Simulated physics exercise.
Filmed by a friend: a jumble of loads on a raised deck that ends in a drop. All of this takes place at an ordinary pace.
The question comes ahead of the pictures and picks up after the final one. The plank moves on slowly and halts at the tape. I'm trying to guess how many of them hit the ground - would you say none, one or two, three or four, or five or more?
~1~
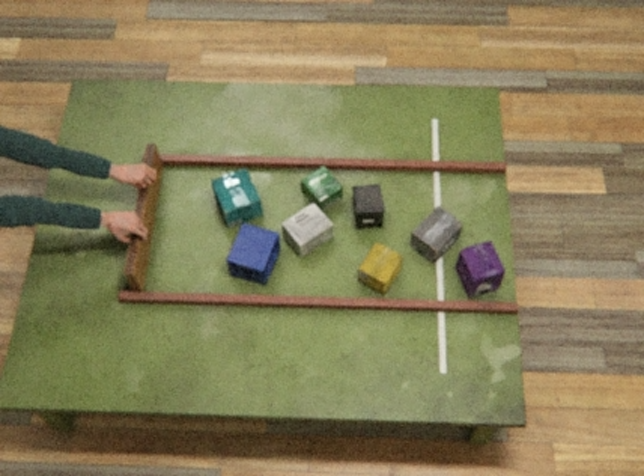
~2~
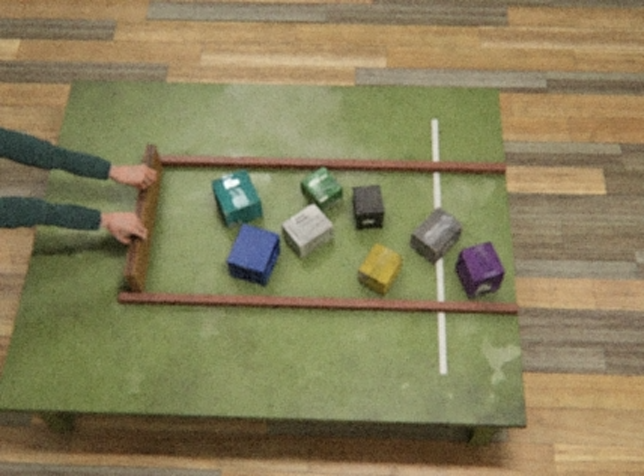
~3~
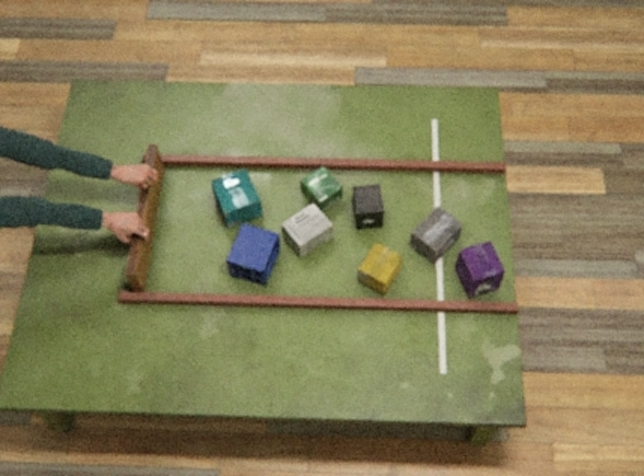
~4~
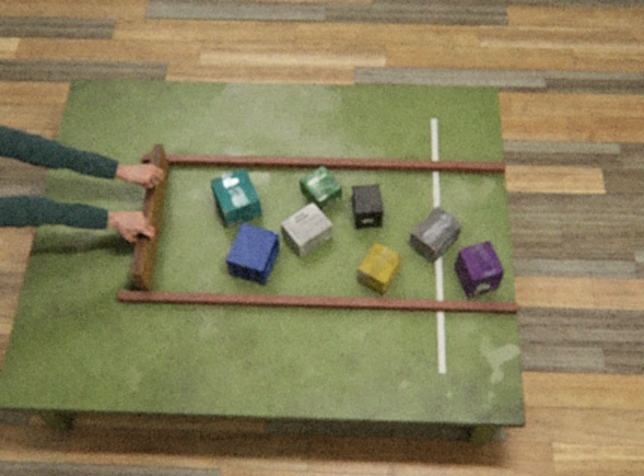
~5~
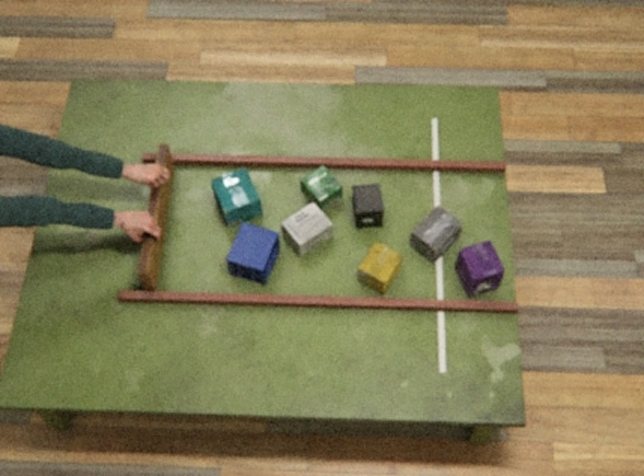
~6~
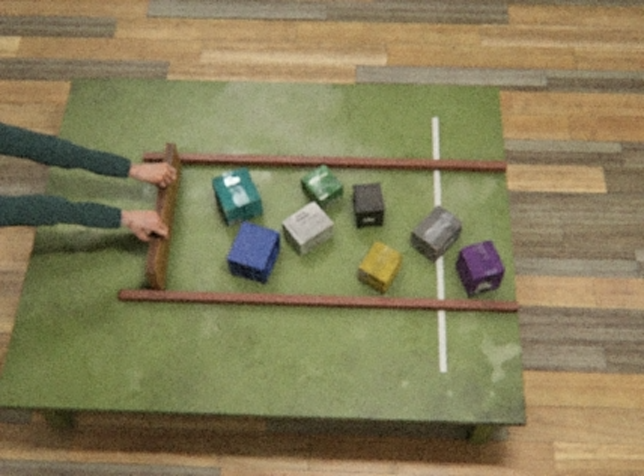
I would say one or two.
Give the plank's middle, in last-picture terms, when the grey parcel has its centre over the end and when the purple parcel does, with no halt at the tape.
Near (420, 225) in the first case, near (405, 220) in the other.
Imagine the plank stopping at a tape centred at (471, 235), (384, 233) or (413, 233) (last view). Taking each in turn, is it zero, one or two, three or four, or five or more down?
Well, in the order given, it's five or more, zero and 1 or 2.
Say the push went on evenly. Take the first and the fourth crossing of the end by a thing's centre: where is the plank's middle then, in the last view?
At roughly (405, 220), then roughly (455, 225).
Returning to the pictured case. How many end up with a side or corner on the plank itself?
3.
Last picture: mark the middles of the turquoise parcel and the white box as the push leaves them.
The turquoise parcel ends up near (458, 208), and the white box near (497, 231).
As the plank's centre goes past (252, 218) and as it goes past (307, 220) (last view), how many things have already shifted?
First position 3; second position 5.
A little later, none off yet; purple parcel at rest near (480, 268); grey parcel at rest near (436, 234); yellow parcel at rest near (380, 268).
Next, none off yet; purple parcel at rest near (480, 268); grey parcel shifted a little near (442, 235); yellow parcel shifted about its own width near (410, 271).
When it is over, the number that fall off is one or two; down, grey parcel and purple parcel.
